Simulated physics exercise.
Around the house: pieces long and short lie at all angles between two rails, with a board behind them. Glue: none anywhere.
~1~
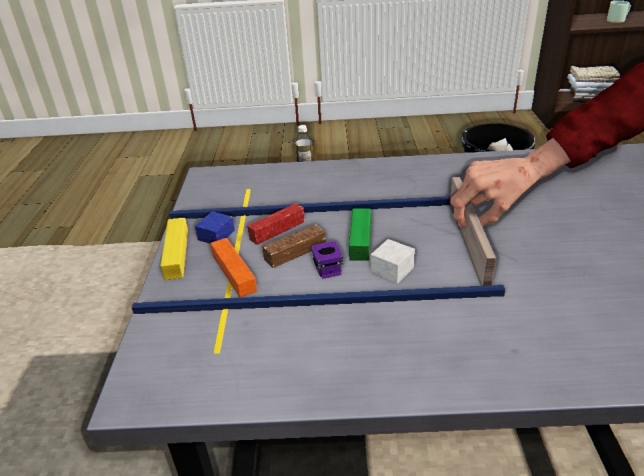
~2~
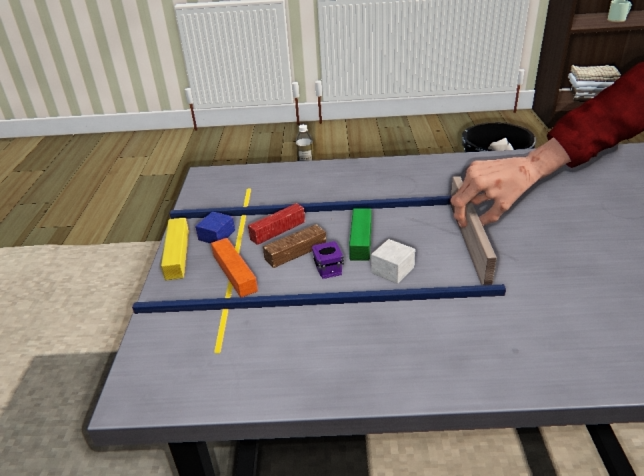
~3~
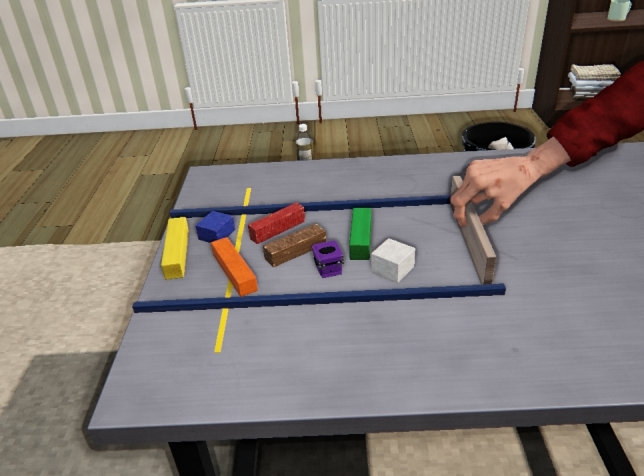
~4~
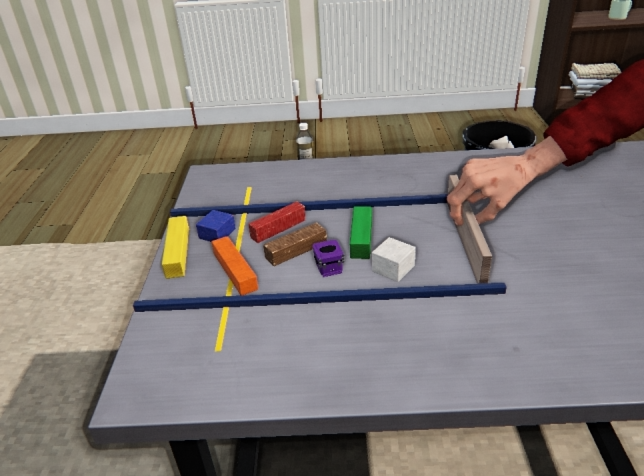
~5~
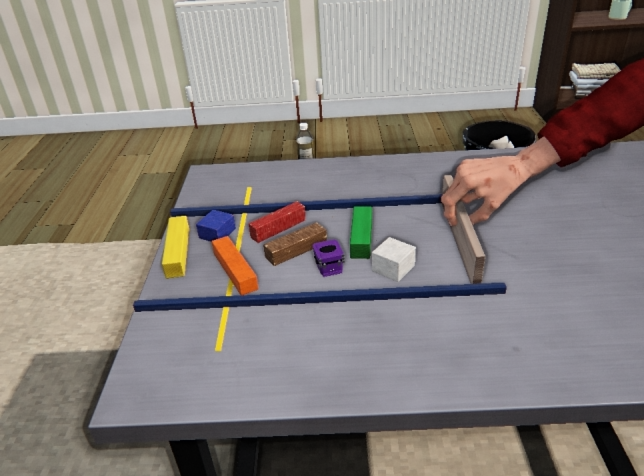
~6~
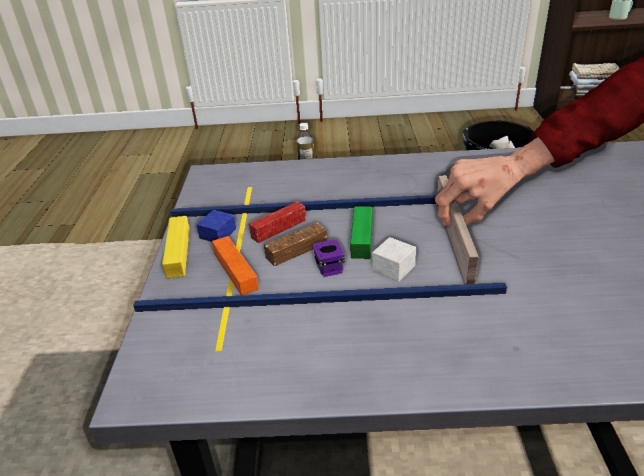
A hand slides an upright board slightly left between two blue rails, while the colourful blocks lying on the grey table stay still.
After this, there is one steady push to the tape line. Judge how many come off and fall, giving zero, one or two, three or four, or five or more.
Turns out one or two get pushed past the edge and drop.
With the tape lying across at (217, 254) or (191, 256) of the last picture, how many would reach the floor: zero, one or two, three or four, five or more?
The counts, in order, are 1 or 2 and three to four.
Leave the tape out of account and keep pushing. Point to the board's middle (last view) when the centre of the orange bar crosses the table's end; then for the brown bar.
(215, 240) and then (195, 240), give or take.
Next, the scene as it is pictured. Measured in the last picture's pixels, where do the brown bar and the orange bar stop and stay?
The brown bar at (195, 246), the orange bar at (169, 274).
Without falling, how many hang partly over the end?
Number: 2.
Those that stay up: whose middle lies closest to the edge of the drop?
The one out in front is the blue block.
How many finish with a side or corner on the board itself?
3.
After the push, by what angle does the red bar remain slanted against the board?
It works out to near 55°.
Soon after, none off yet; yellow stick at rest near (177, 246); blue block at rest near (217, 226); orange bar at rest near (234, 265).
After that, none off yet; yellow stick moving near (169, 246); blue block displaced a little near (201, 226); orange bar displaced a little near (200, 273).
In the end, the number that fall off is one or two; gone, yellow stick.
